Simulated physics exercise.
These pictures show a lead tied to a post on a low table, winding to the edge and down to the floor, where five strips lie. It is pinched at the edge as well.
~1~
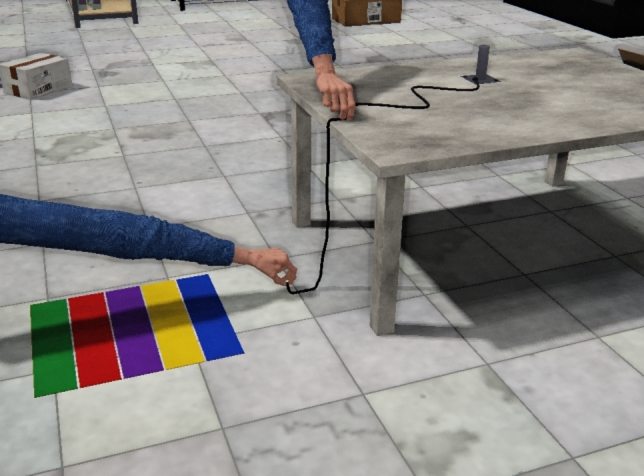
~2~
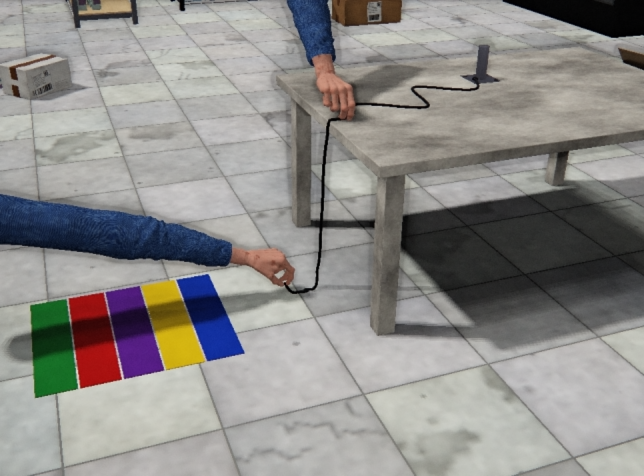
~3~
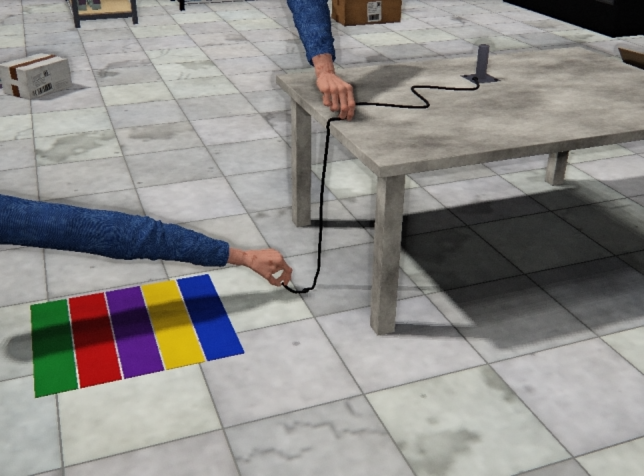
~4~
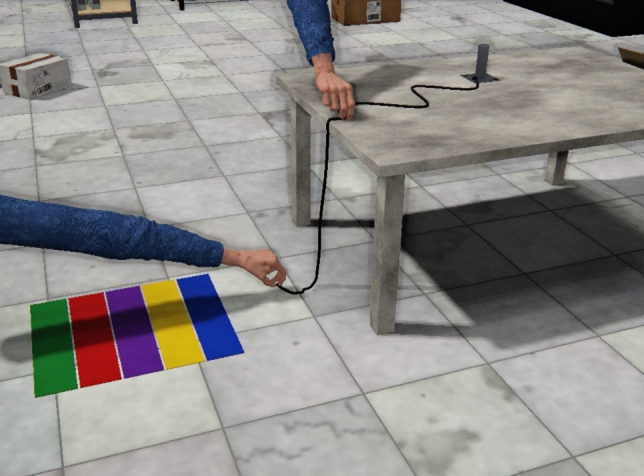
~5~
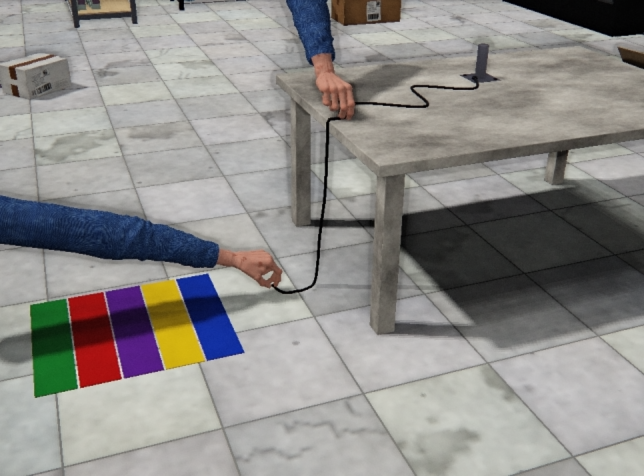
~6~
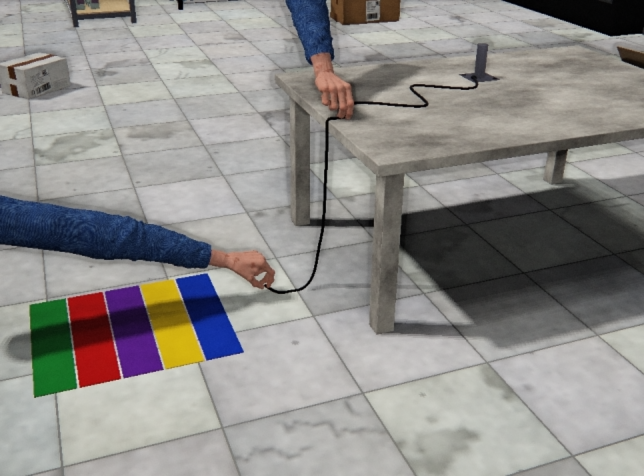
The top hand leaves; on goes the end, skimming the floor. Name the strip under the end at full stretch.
Over green.
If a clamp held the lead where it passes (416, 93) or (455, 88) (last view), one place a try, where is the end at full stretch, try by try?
The places are (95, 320) and (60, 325).
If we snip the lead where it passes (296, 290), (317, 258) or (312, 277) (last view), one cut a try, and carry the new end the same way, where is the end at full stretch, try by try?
The places are (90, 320), (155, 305) and (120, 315).
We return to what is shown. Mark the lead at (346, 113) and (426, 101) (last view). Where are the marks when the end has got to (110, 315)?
They go to (303, 183) and to (360, 103).
Soon after, end near (110, 315); over purple.
After that, end near (65, 323); over green.
At the stop, end near (37, 328); over green. The end stops over the green strip.
